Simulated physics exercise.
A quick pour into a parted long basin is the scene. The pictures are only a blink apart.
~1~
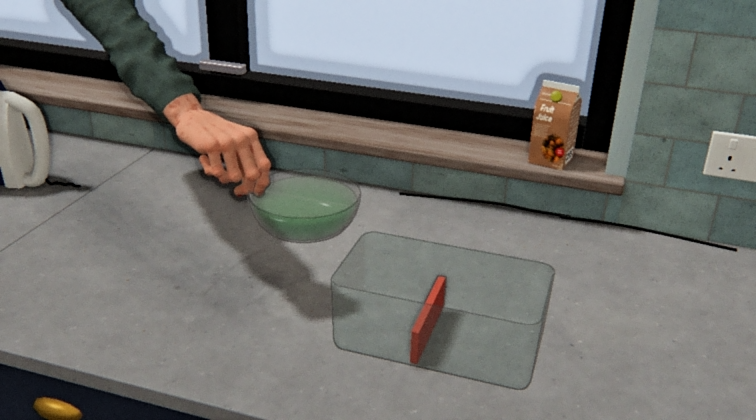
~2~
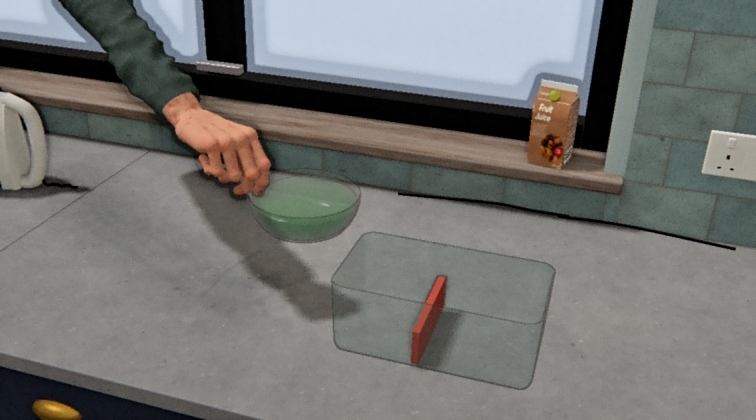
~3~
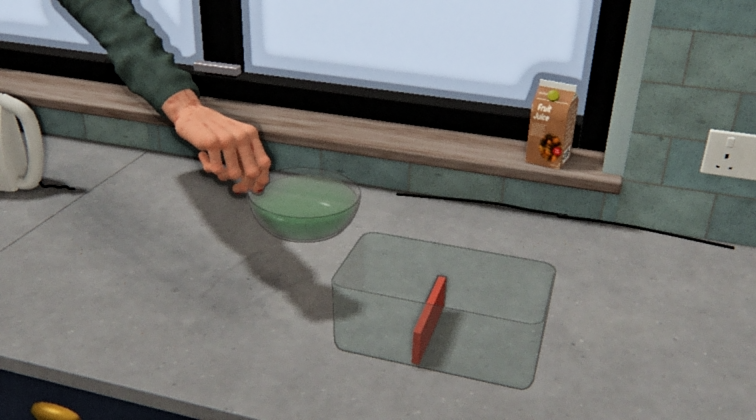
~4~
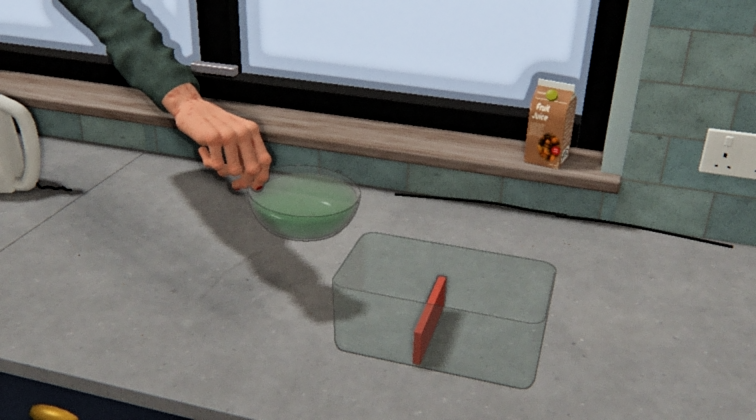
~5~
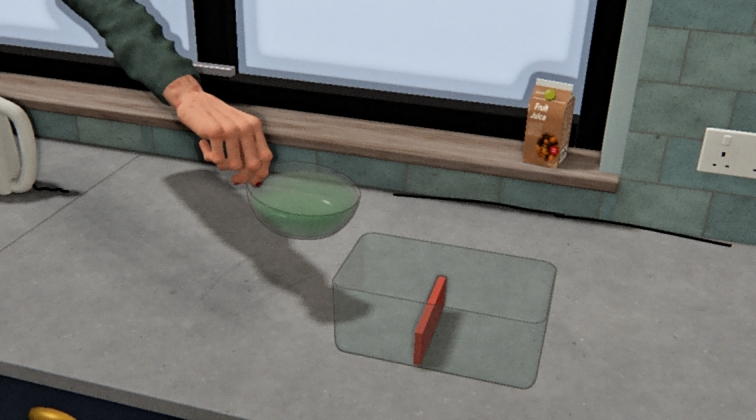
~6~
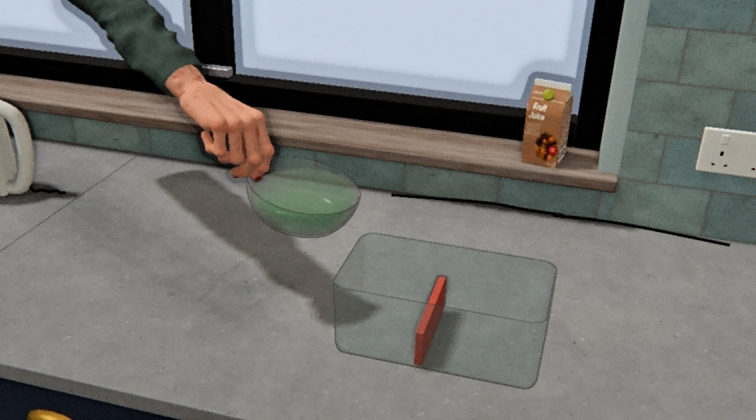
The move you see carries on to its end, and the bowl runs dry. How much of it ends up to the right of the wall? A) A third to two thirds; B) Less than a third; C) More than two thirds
(B) Less than a third.
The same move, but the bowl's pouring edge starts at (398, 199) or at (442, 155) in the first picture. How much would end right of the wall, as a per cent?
It would come to near 90 per cent, and then near 90 per cent.
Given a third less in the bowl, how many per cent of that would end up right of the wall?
0 per cent.
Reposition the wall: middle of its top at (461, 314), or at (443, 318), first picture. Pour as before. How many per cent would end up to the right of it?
It works out to around 5 per cent for the first and around 10 per cent for the second.
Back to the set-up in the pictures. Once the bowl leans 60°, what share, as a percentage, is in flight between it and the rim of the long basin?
35 per cent.
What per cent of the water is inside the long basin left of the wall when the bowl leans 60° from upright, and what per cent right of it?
The left part 25 per cent, the right part 0.
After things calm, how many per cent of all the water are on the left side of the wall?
Near 85 in a hundred.
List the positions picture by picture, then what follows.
In the first frame, tilt 0°; pouring edge (357, 202); surface from (258, 188) to (357, 205); the long basin's rim runs from (348, 256) to (548, 296); the wall's top is at (429, 304).
In the second frame, tilt 0°; pouring edge (357, 203); surface from (257, 188) to (357, 205).
In the third frame, tilt 2°; pouring edge (357, 203); surface from (257, 187) to (357, 205).
In the fourth frame, tilt 4°; pouring edge (357, 203); surface from (257, 186) to (357, 203).
In the fifth frame, tilt 7°; pouring edge (357, 203); surface from (256, 183) to (357, 201).
In the sixth frame, tilt 11°; pouring edge (357, 203); surface from (256, 181) to (358, 198).
A moment on, the bowl is tipped part way and 37 per cent is still to pour, 27 is left of the wall and 0 right of it.
Next, the bowl is tipped on its side and 1 per cent is still to pour, 81 is left of the wall and 11 right of it.
Then the bowl is tipped right over and 0 per cent is still to pour, 87 is left of the wall and 12 right of it.
Later the bowl is tipped right over and 0 per cent is still to pour, 87 is left of the wall and 12 right of it.
In the end 87 per cent lies left of the wall, 12 right of it and 1 outside.
